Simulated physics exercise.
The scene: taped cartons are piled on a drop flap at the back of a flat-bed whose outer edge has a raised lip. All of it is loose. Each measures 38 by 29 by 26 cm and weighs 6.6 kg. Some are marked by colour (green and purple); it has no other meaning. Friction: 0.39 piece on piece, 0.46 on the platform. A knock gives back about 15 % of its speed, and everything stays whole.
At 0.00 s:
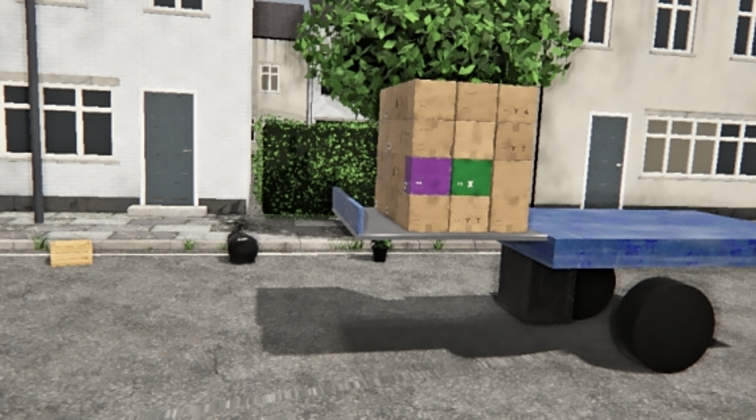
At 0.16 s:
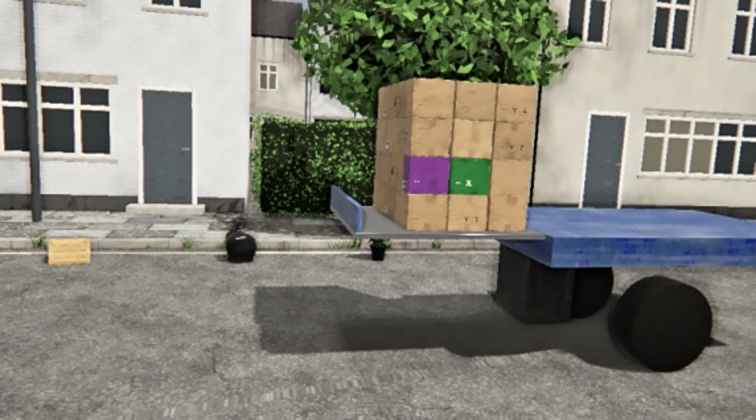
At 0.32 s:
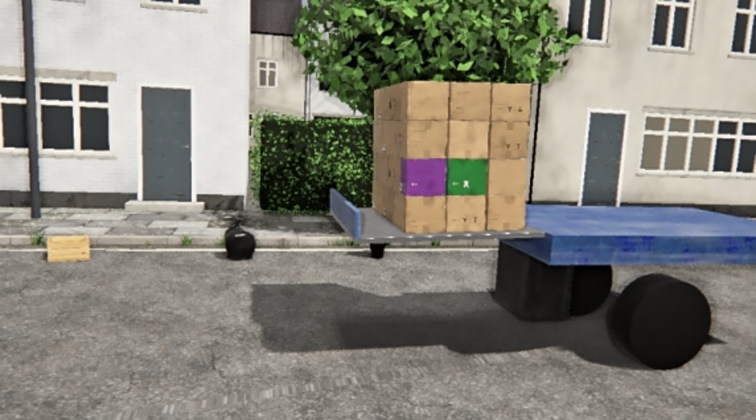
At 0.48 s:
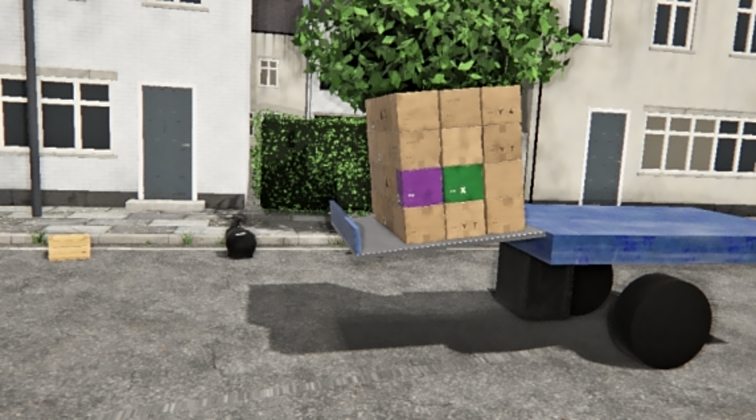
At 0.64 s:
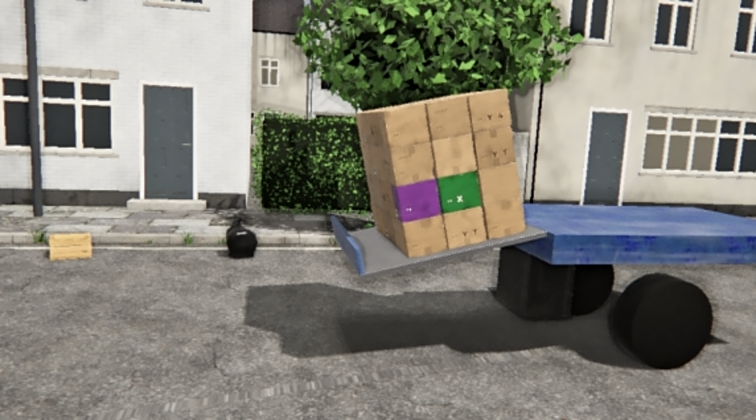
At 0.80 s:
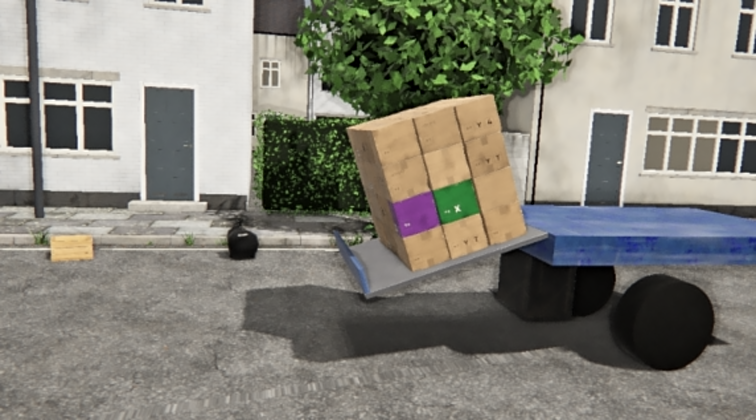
On a street by pale houses, a flatbed's rear flap tilts steadily downward to the left, stacked cartons leaning with it.
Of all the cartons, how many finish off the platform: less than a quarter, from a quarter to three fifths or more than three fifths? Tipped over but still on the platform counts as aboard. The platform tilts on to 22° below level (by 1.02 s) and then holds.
Ending off the platform: More than three fifths.
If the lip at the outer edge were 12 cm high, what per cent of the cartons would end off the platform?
Then 60 per cent.
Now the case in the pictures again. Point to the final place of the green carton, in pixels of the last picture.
Around (319, 386).
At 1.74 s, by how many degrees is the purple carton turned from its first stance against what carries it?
Some 60°.
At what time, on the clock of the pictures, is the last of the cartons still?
At about 4.5 s.
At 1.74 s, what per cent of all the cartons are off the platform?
25 per cent by then.
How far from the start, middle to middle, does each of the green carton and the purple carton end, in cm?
Green 180, purple 160.
After 1.18 s, slope 22°; none of the 42 cartons off the platform, 40 disturbed; purple carton 20° from how it stood; green carton 20° from how it stood.
After 1.74 s, slope 22°; 11 of the 42 cartons off the platform; purple carton on its side; green carton on its side.
After 2.76 s, slope 22°; 29 of the 42 cartons off the platform; purple carton upside down; green carton on its side.
In the end (4.6 s), slope 22°; 31 of the 42 cartons off the platform; purple carton upside down; green carton on its side. That is 74 per cent. From the last view, middles, purple carton near (311, 356), green carton near (319, 386).
